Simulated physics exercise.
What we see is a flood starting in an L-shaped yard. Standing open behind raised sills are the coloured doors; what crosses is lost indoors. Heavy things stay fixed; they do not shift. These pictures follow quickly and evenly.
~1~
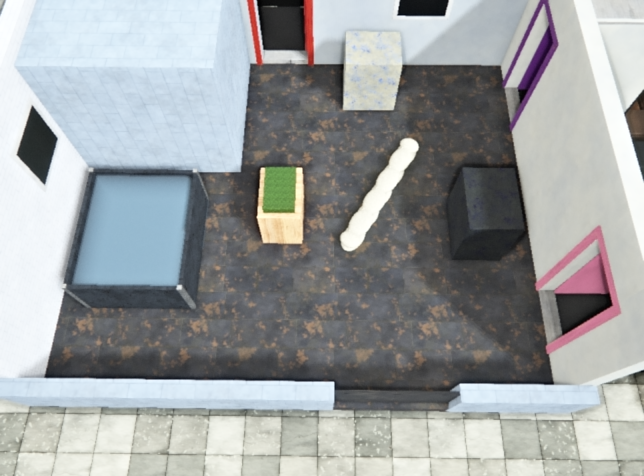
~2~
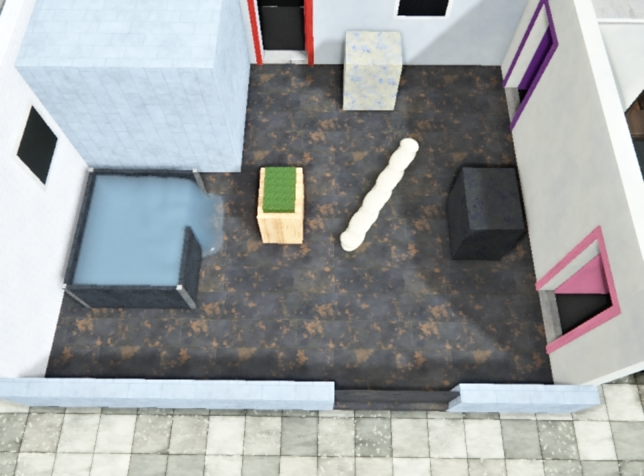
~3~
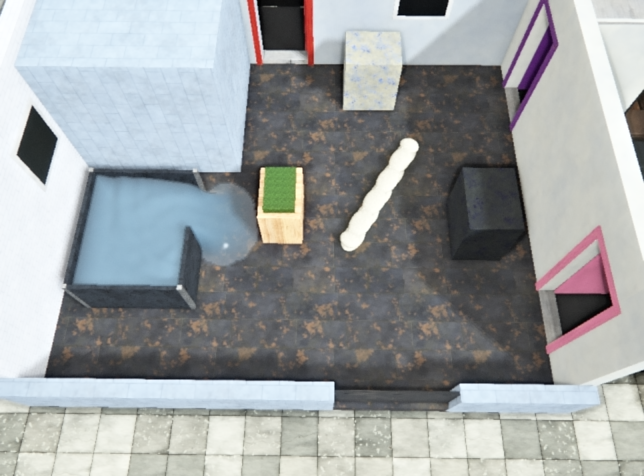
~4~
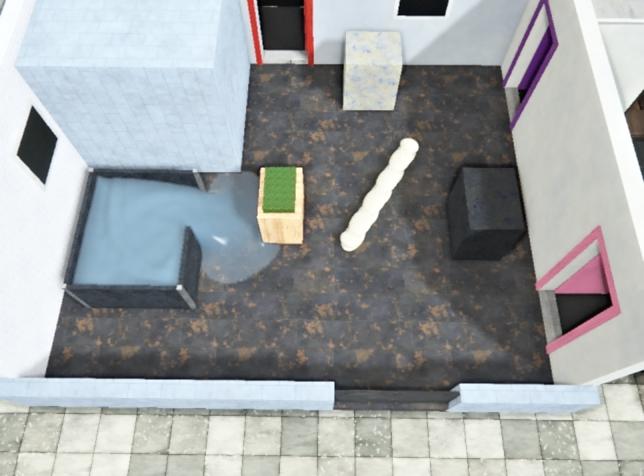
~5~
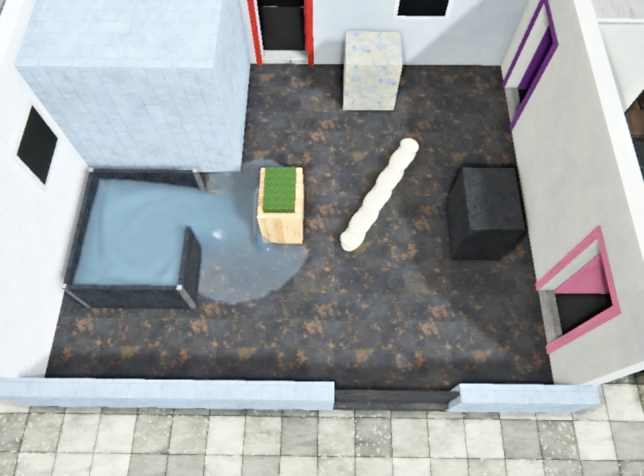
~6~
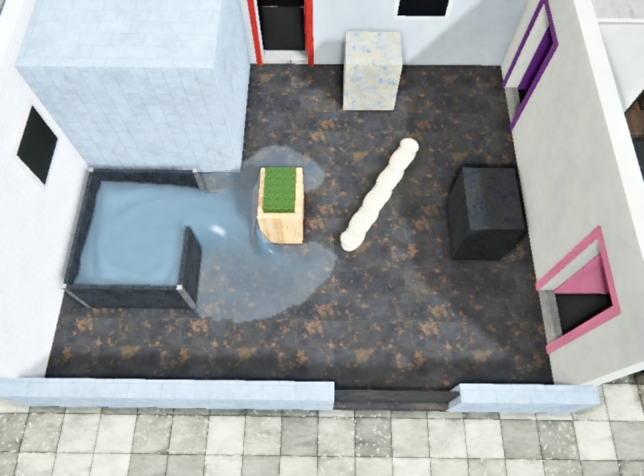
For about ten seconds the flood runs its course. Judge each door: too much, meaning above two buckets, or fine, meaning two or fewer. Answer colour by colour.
Pink door: Too much, red door: Too much, purple door: Too much.
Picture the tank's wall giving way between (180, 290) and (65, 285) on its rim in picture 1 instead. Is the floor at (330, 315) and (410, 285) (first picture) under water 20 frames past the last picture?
In that order: Awash, under water.
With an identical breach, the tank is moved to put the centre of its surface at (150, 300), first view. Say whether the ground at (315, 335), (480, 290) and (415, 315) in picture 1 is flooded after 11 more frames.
Going through the three places: In the spill, in the spill, in the spill.
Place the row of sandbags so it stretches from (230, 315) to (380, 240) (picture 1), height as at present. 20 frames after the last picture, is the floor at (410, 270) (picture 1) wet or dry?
That spot ends up untouched.
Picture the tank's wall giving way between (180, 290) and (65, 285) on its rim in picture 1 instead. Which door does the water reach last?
The red-painted one, I'd guess.
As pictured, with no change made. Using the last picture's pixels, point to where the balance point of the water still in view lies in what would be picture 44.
(294, 223).
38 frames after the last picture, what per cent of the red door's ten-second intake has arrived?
Something like 100 in a hundred.
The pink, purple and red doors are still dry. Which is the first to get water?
Result: The red-painted one.
A moment on, water covers 30 % of the floor; the pink door not reached, the red door not reached, the purple door not reached.
Next, water covers 50 % of the floor; the pink door not reached, the red door under two buckets in, the purple door not reached.
Then, water covers 70 % of the floor; the pink door wet at the sill, nothing in, the red door over two buckets in, the purple door under two buckets in.
Later, water covers 85 % of the floor; the pink door over two buckets in, the red door far over two buckets in, the purple door over two buckets in.
In the end, water covers 95 % of the floor; the pink door over two buckets in, the red door far over two buckets in, the purple door far over two buckets in.
